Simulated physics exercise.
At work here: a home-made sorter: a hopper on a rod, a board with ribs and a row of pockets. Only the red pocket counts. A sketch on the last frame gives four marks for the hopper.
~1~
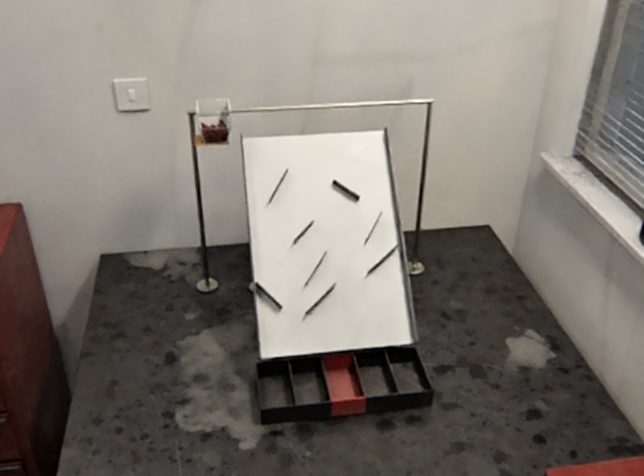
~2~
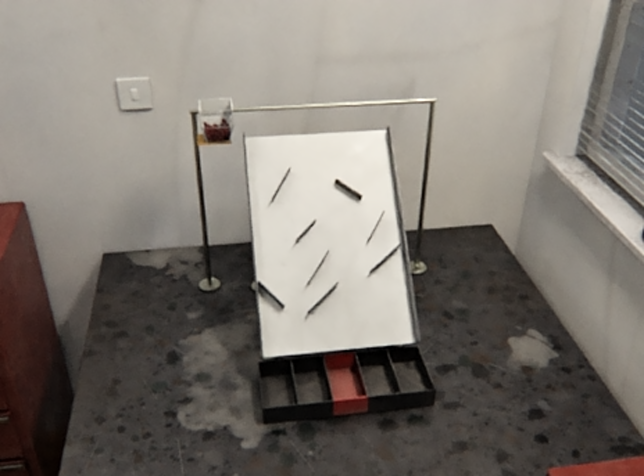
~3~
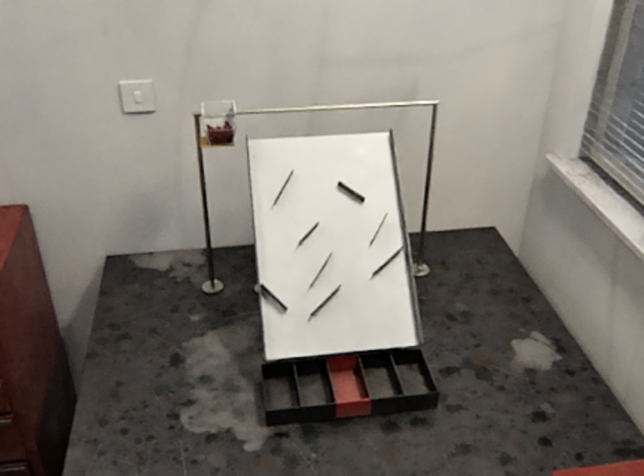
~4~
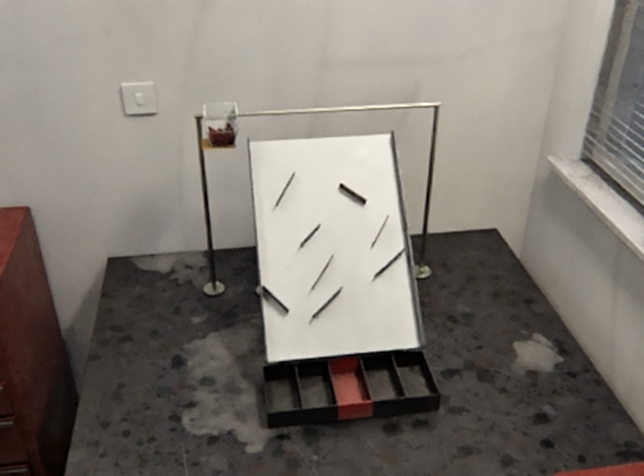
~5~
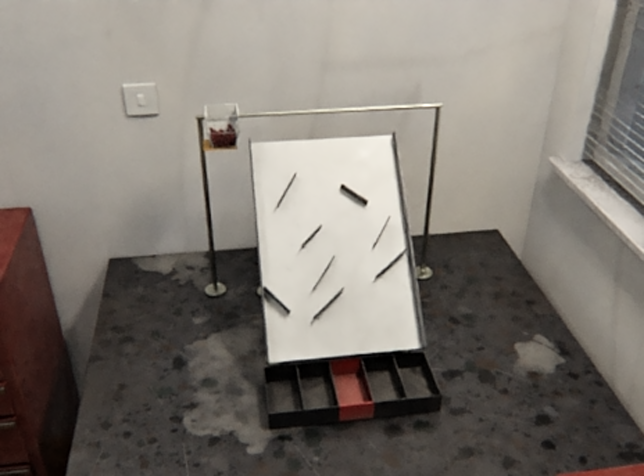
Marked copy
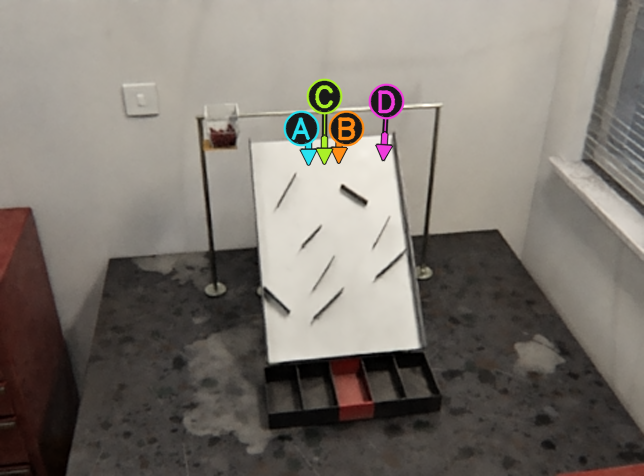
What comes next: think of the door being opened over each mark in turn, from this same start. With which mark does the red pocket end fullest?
Best: D.
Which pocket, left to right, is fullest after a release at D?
It is the third one.
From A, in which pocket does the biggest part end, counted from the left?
It is the second one.
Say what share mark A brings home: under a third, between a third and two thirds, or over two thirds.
It is under a third.
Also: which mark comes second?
Mark B.
On the marked copy, mark A meets the board at (308, 159); mark B meets the board at (338, 157); mark C meets the board at (324, 158); mark D meets the board at (383, 154).
With A, a small share in the red pocket, all but a few in other pockets, only a few outside the box.
With B, close to a third in the red pocket, close to half in other pockets, a small share held on the board.
With C, a small share in the red pocket, the bulk in other pockets.
With D, close to two thirds in the red pocket, close to a quarter in other pockets, a small share held on the board.
